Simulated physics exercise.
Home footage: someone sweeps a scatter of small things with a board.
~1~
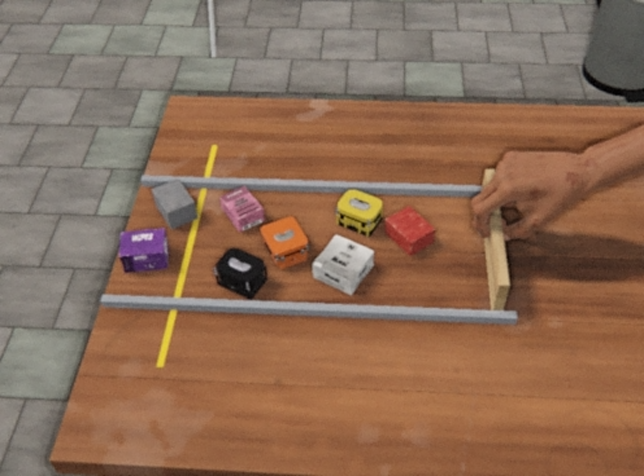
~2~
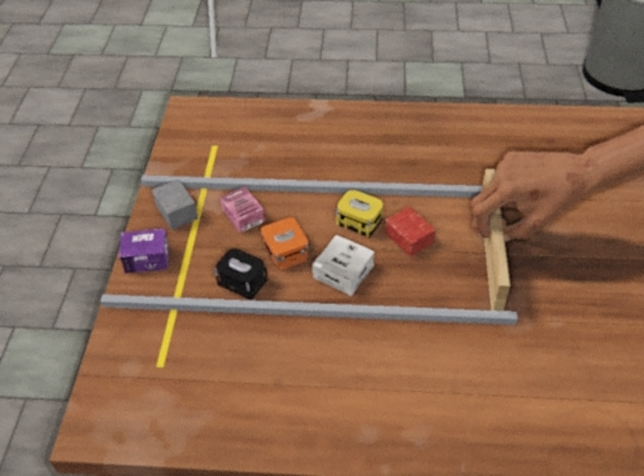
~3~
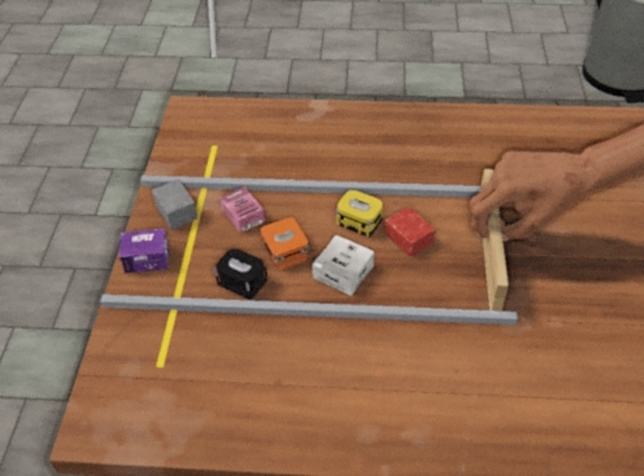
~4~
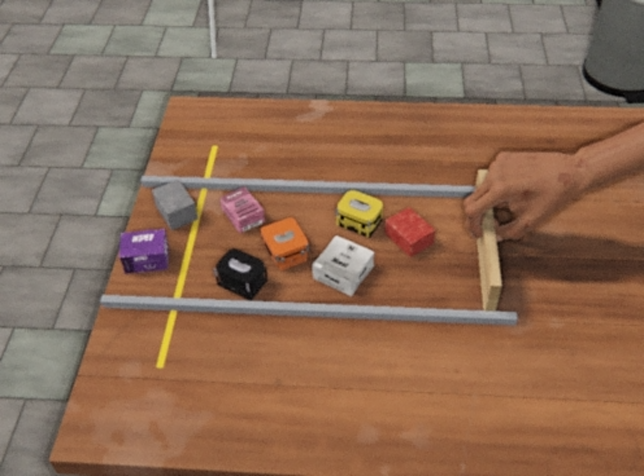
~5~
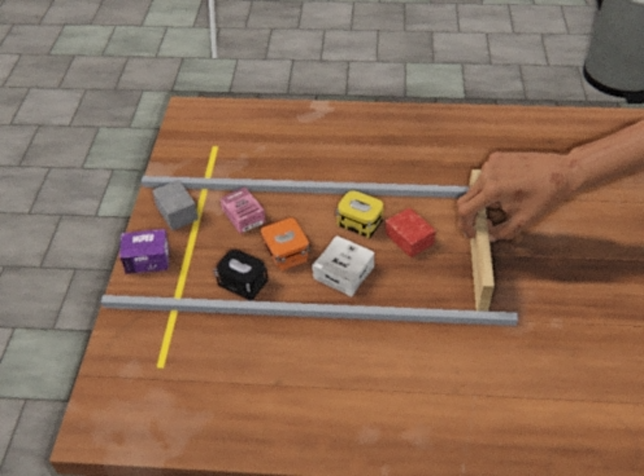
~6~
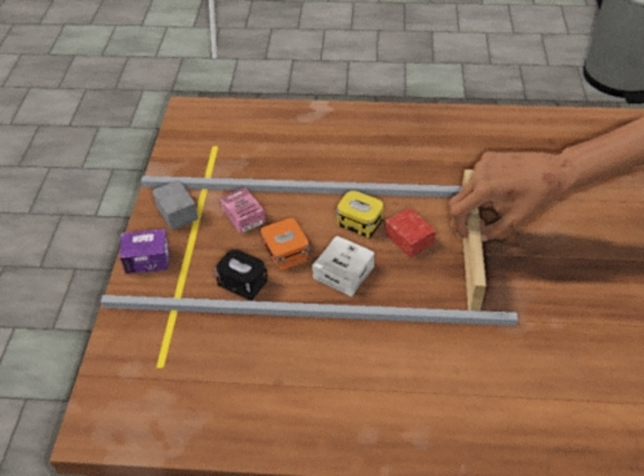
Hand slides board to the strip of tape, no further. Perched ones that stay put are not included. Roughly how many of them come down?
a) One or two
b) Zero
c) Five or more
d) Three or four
The answer is a.
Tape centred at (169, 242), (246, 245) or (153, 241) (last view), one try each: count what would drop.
The counts would be 4, 0 and 5.
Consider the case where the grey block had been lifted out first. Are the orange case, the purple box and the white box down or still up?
Well, the orange case is still there, the purple box winds up down, and the white box is still there.
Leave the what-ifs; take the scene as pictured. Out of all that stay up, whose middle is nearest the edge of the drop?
That's the black case.
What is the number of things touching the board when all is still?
3 are in contact with it.
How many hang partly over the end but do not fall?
The total comes out at 2.
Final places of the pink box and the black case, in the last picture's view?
In the last picture the first middle sits at (156, 200) and the other at (112, 276).
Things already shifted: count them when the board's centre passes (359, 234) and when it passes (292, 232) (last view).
Up to then 3, and up to the other point 6.
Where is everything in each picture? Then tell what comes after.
The first frame shows purple box (145, 250); grey block (175, 204); pink box (242, 209); board (493, 238); tape (191, 242).
The second frame shows grey block (175, 204); white box (344, 265).
The third frame shows pink box (242, 209); orange case (285, 244).
The fourth frame shows purple box (145, 251); red block (410, 232).
The fifth frame shows grey block (176, 205); board (479, 239).
The sixth frame shows purple box (145, 252); grey block (176, 205); pink box (243, 210); board (472, 238); tape (191, 243).
Soon after, none off yet; purple box at rest near (145, 252); grey block at rest near (176, 205); pink box at rest near (243, 210).
After that, none off yet; purple box at rest near (145, 252); grey block at rest near (176, 205); pink box displaced a little near (231, 204).
In the end, the number that fall off is one or two; gone, grey block and purple box.
